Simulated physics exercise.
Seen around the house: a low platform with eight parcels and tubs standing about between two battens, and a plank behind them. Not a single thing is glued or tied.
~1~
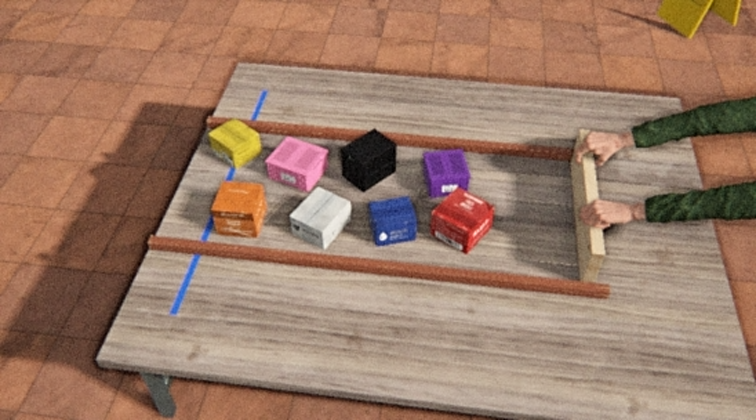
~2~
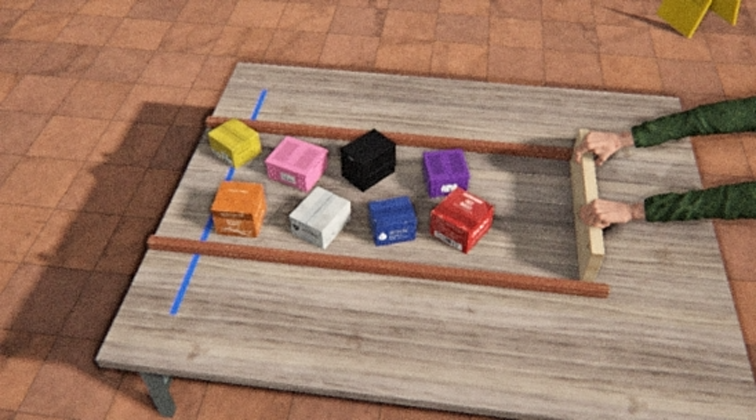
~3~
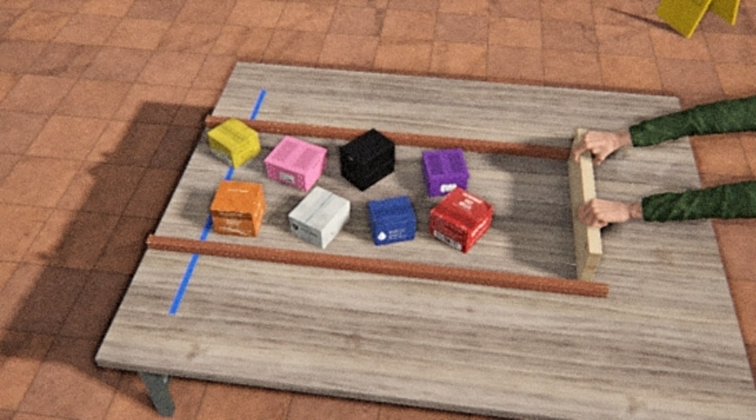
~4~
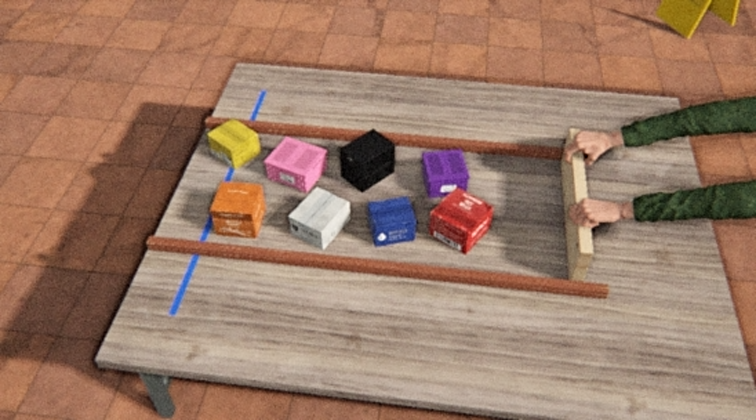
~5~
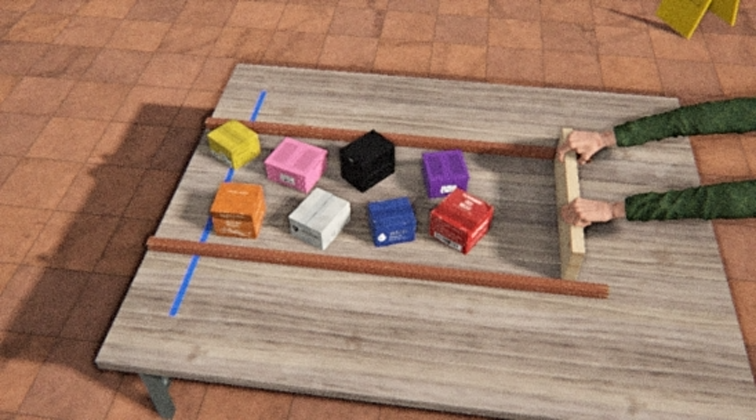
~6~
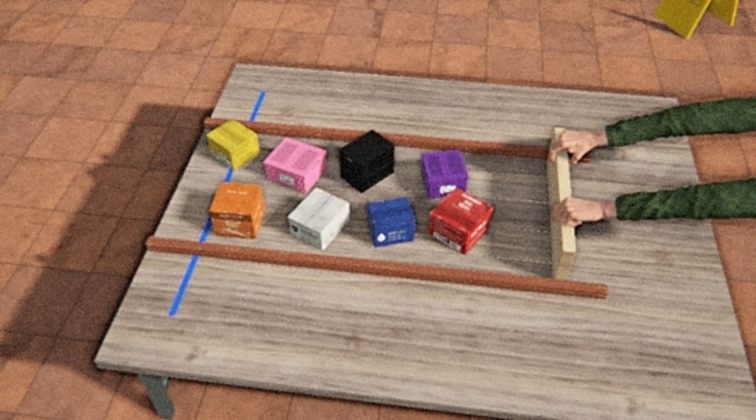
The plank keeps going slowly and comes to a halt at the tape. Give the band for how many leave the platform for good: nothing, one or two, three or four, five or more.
Band: Five or more.
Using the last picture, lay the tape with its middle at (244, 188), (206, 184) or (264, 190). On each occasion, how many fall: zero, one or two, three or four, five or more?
Result per tape, in order - either three or four / five or more / either three or four.
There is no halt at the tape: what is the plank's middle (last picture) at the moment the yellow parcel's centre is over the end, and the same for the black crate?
Points: About (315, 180) and about (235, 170).
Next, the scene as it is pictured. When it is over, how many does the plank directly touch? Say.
It's 2.
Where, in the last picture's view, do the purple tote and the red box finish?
In the last picture, roughly (215, 150) and (190, 201).
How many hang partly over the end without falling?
It would come to 0.
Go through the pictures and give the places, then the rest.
In the first picture, yellow parcel (235, 144); orange box (240, 210); pink tote (298, 164); plank (586, 203); tape (226, 185).
In the second picture, orange box (240, 209); white box (321, 217).
In the third picture, pink tote (297, 164); plank (583, 203).
In the fourth picture, yellow parcel (234, 144); red box (461, 220).
In the fifth picture, orange box (239, 211); black crate (368, 161).
In the sixth picture, yellow parcel (233, 144); orange box (238, 211); pink tote (296, 165); plank (560, 201); tape (224, 186).
A little later, none off yet; yellow parcel at rest near (233, 144); orange box at rest near (238, 211); pink tote at rest near (296, 165).
Next, none off yet; yellow parcel at rest near (233, 144); orange box shifted a little near (215, 208); pink tote shifted a little near (274, 165).
Later still, two off so far; yellow parcel dropping near (181, 159); orange box dropping near (133, 234); pink tote shifted well along near (197, 158).
When it is over, the number that fall off is five or more; down, blue box, black crate, white box, pink tote, orange box and yellow parcel.
